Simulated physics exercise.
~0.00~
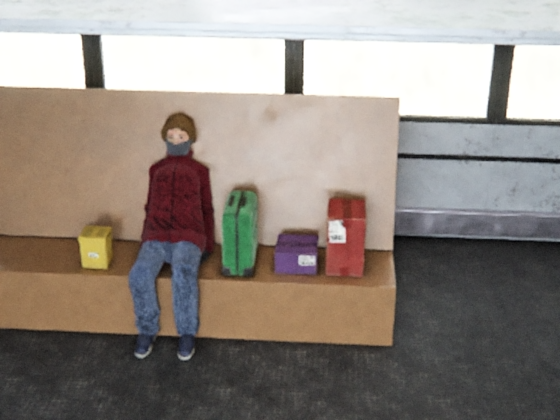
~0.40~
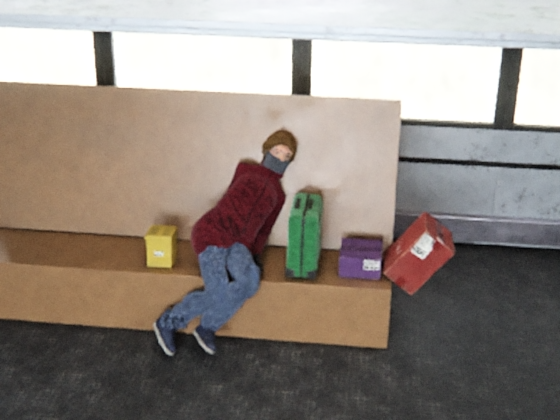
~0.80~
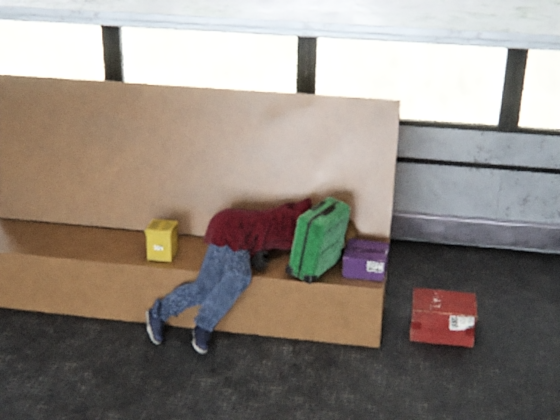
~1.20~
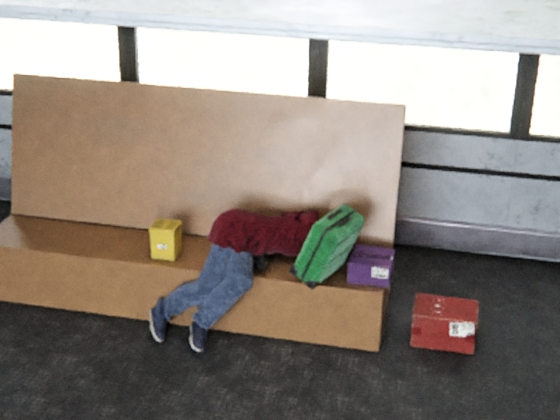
Seated figure in a maroon sweater toppling right along a bench against a green case, as a red box drops to the floor.
